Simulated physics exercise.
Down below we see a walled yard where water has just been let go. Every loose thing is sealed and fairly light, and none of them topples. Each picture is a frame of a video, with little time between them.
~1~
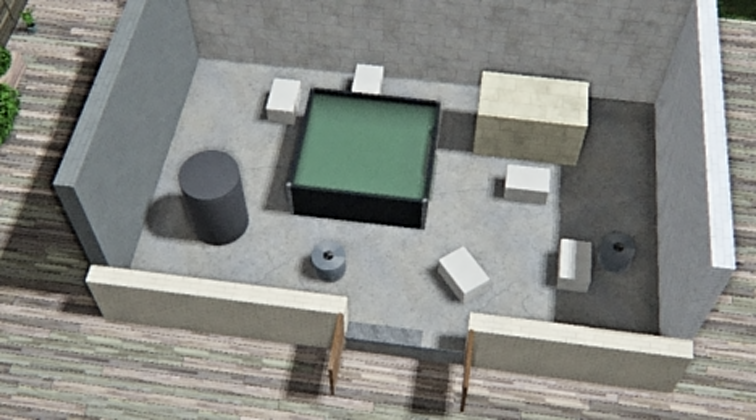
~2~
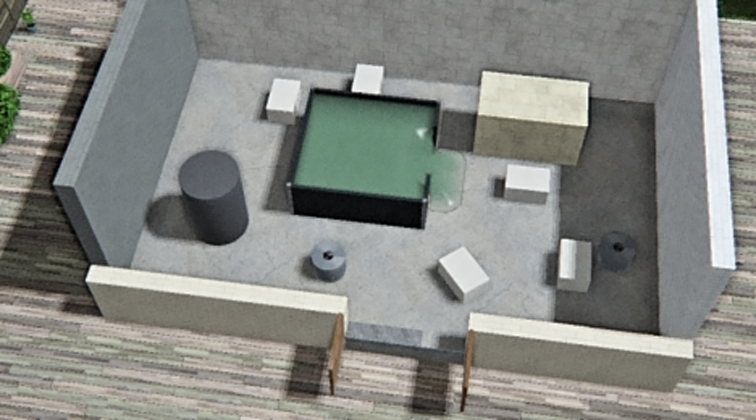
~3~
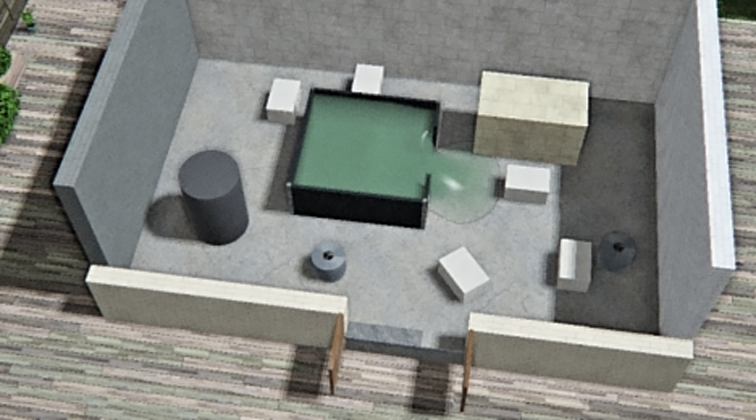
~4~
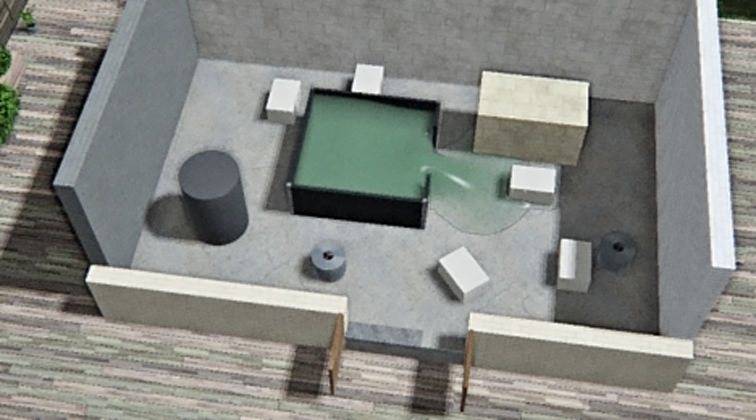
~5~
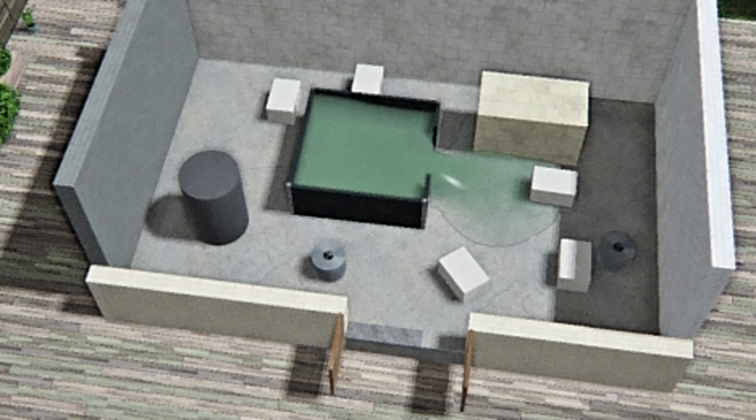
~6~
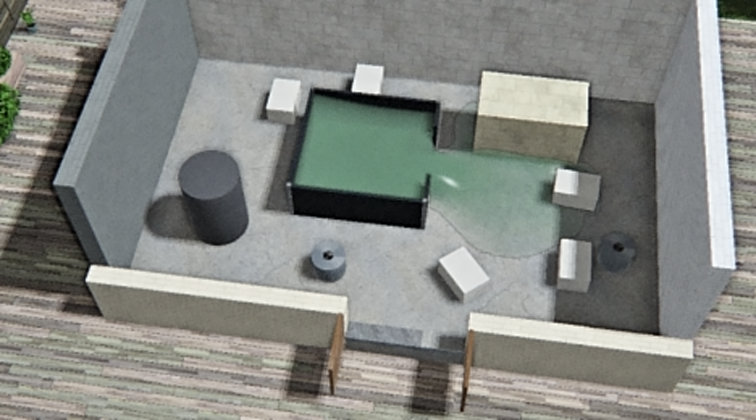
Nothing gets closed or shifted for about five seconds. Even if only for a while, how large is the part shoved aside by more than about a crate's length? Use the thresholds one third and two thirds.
I'd put it at two thirds or higher.
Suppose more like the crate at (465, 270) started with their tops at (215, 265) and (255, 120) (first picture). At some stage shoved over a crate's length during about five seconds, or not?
I'd say never got there for the first, then never got there for the second.
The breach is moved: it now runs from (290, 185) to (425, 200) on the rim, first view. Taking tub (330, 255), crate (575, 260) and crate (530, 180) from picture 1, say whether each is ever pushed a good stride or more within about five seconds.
Listed in turn, ends up that far off, never travels that far, never travels that far.
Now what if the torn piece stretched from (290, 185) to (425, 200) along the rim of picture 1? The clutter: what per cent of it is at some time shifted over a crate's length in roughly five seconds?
About 40 per cent.
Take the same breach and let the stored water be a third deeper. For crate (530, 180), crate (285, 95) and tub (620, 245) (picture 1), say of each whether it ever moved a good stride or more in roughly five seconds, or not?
First one reached the mark, second one stopped before it, third one reached the mark.
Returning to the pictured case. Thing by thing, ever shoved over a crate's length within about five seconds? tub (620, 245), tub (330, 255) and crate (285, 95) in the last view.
Went a long way, then never got far, then never got far.
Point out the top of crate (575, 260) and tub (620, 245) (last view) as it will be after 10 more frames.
Close to (642, 327), and close to (640, 290).
A moment on, 1 of 7 are well off their spots; 0 afloat.
Next, 3 of 7 are well off their spots; 3 afloat.
Later, 3 of 7 are well off their spots; 3 afloat.
In the end, 5 of 7 are well off their spots, and 5 have been at some point; 4 afloat.
